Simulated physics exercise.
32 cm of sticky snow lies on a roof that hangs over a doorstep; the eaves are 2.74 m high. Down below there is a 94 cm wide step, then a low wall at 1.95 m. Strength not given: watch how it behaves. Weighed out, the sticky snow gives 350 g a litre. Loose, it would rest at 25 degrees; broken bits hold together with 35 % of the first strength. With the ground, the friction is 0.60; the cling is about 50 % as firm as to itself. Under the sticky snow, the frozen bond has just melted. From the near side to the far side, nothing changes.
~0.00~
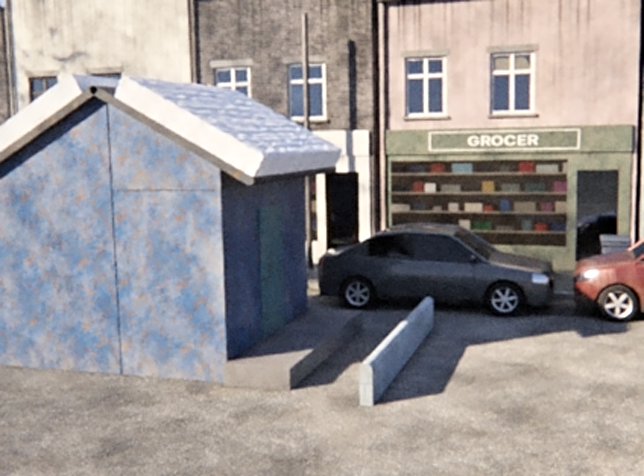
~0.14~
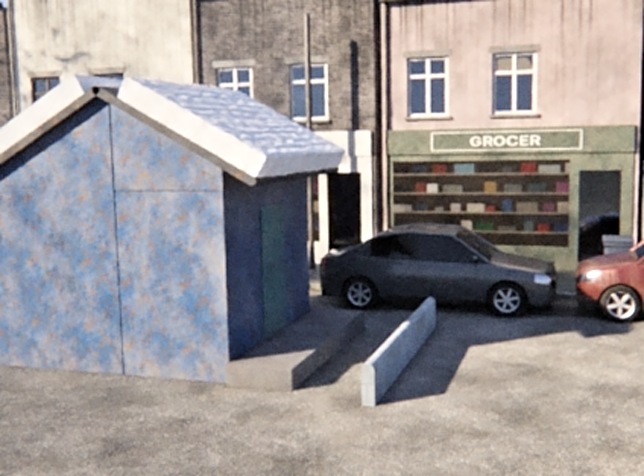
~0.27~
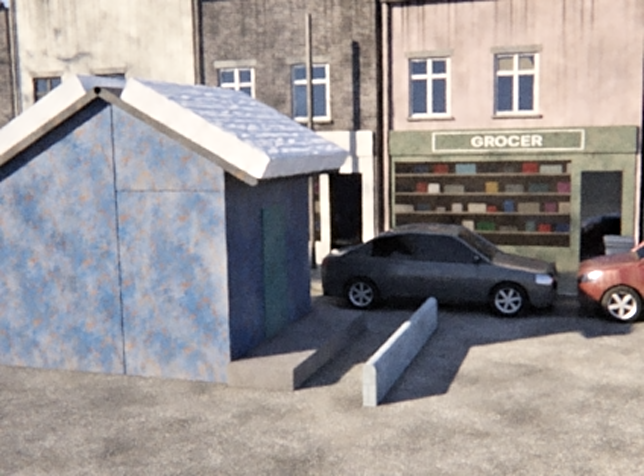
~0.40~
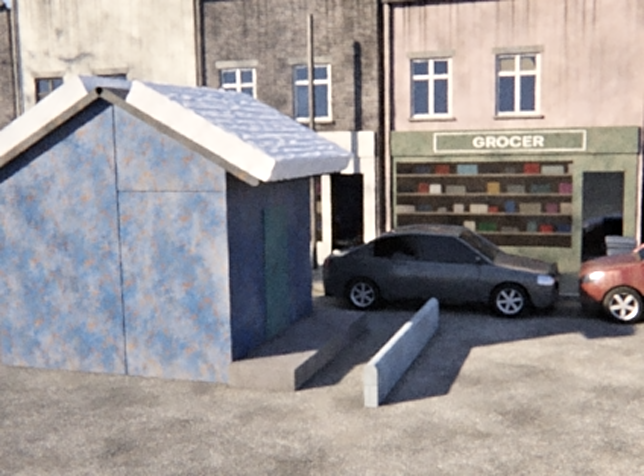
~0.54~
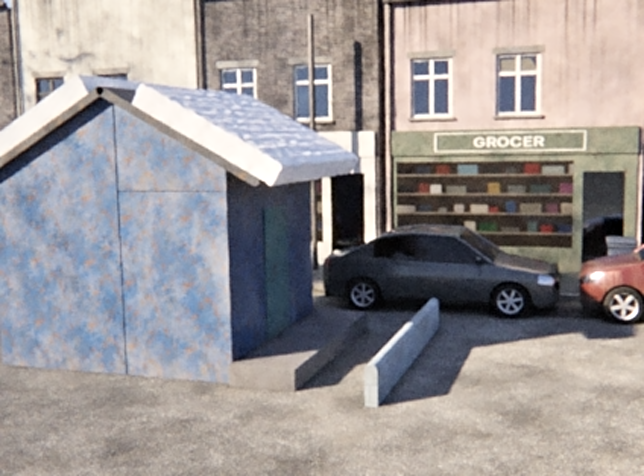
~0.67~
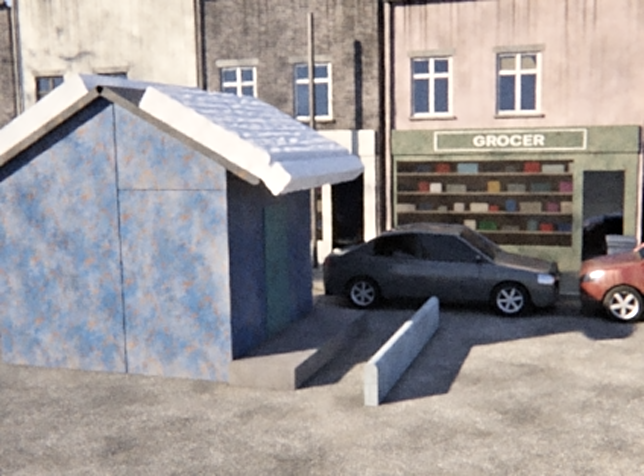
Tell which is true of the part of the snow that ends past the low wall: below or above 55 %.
It comes out below.
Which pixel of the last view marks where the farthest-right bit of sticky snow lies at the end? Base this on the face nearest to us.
Roughly at (514, 407).
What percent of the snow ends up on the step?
It works out at some 1 per cent.
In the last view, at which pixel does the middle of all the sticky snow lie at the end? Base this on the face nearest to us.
The middle is near (355, 376) in that view.
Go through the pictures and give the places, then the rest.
The first picture shows foremost bit of the sticky snow at (262, 158), 2 % of it past the eaves, in one piece.
The second picture shows foremost bit of the sticky snow at (265, 159), its middle shifted 1.2 cm, 3 % of it past the eaves, in one piece.
The third picture shows foremost bit of the sticky snow at (269, 161), its middle shifted 4.7 cm, 4 % of it past the eaves, in one piece.
The fourth picture shows foremost bit of the sticky snow at (274, 164), its middle shifted 11 cm, 7 % of it past the eaves, in one piece.
The fifth picture shows foremost bit of the sticky snow at (281, 169), its middle shifted 20 cm, 11 % of it past the eaves, in one piece.
The sixth picture shows foremost bit of the sticky snow at (289, 176), its middle shifted 33 cm, 17 % of it past the eaves, cracking.
After 1.10 s, 85 % is still on the roof and 0 % is past the low wall.
After 1.60 s, 39 % is still on the roof and 0 % is past the low wall.
After 2.10 s, none is still on the roof and 3 % is past the low wall.
After 2.60 s, none is still on the roof and 17 % is past the low wall.
After 3.10 s, none is still on the roof and 17 % is past the low wall.
